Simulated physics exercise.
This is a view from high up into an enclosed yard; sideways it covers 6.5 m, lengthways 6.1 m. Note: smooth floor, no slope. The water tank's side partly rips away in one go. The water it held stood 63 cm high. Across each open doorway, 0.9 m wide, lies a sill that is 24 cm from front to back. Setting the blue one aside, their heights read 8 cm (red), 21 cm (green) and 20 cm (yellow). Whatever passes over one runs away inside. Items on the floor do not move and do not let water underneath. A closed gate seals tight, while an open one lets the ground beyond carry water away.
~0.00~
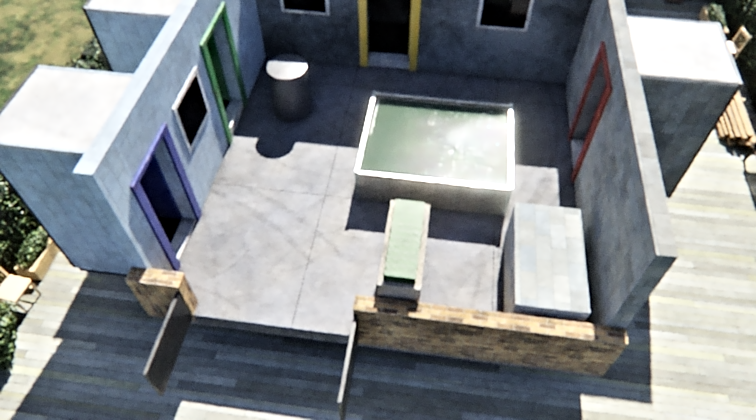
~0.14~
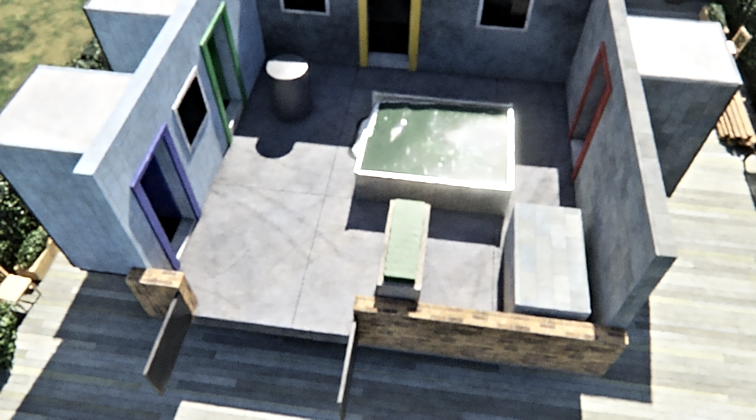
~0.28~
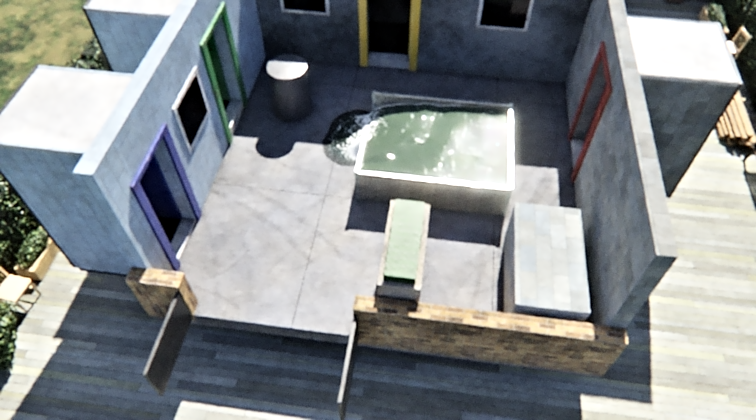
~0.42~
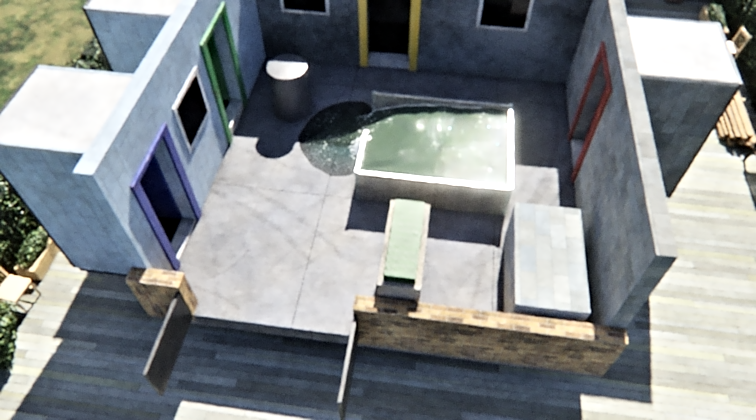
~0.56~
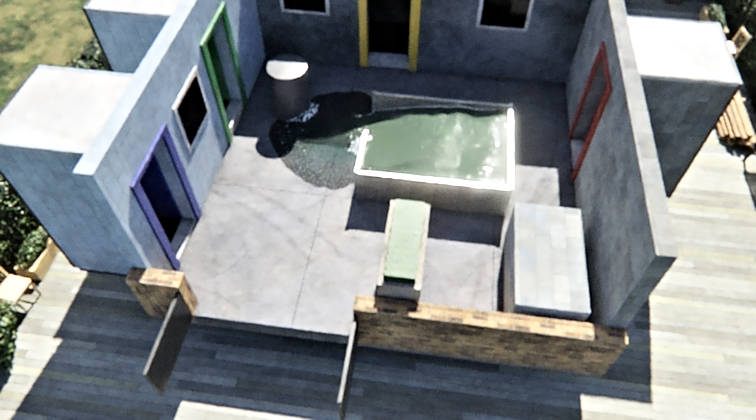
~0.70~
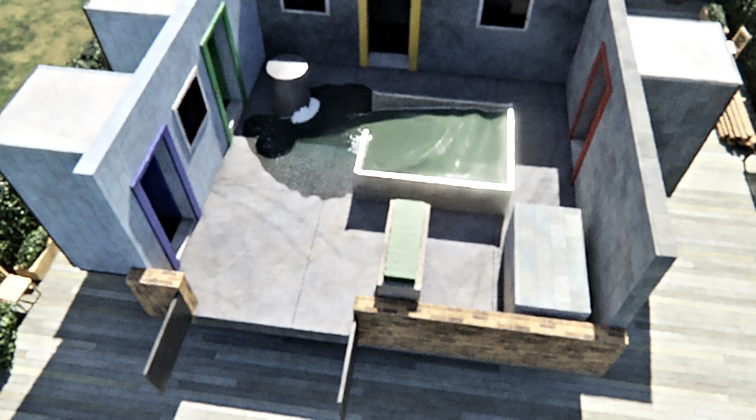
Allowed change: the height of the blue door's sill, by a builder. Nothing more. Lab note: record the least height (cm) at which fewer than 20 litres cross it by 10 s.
Least height: 5 cm.
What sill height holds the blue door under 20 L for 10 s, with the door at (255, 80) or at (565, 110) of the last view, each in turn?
17 and 8.0 cm.
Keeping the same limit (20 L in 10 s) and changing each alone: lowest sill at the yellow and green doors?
You'd want about 6.5 centimetres at yellow and about 24 centimetres at green.
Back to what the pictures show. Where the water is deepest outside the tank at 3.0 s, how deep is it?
I'd estimate roughly 30 cm.
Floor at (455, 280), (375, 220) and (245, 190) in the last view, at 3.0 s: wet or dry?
1: Unwetted; 2: Unwetted; 3: Awash.
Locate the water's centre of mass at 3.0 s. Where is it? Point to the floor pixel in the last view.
(364, 151) or so.
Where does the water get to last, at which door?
Last in order comes the red door.
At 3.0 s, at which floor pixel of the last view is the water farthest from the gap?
Lab note: Front tip approx. (166, 297).
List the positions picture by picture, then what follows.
The first frame shows the water tank at (437, 140) is whole and still, 63 cm deep; the blue door at (171, 205) is dry.
In the second frame, water pours out at (372, 130) and has run 0.3 m, to (354, 155); about 9 cm deep outside, 63 cm at the back.
In the third frame, the gap is at (372, 132), the front 0.8 m out at (327, 145); the back of the water tank holds 63 cm.
In the fourth frame, the front is at (304, 140), 1.3 m from the gap at (372, 132); 1.8 m2 of floor is wet, 63 cm left at the back.
In the fifth frame, water pours out at (372, 132) and has run 1.9 m, to (274, 135); about 6 cm deep outside, 63 cm at the back.
In the sixth frame, the gap is at (372, 132), the front 2.4 m out at (247, 132); the back of the water tank holds 63 cm; 2.1 m in a straight line remain to the blue door at (171, 205).
After 1.4 s water covers 25 % of the floor, deepest (41 cm) near (314, 117); it has not reached the blue door.
After 3.0 s water covers 40 % of the floor, deepest (30 cm) near (305, 64); 8 cm at the blue door, 0 litres in over its 7 cm sill.
After 10.0 s water covers 85 % of the floor, deepest (12 cm) near (321, 66); 6 cm at the blue door, 7 litres in over its 7 cm sill.
At the blue door as built, the water arrived by 1.9 s and peaked near 8 cm at 2.4 s.
Run again over the same 10 s with other heights there, 35 litres in over 4 cm, 16 litres over 5.5 cm. The limit of 20 litres is kept from about 5 cm up.
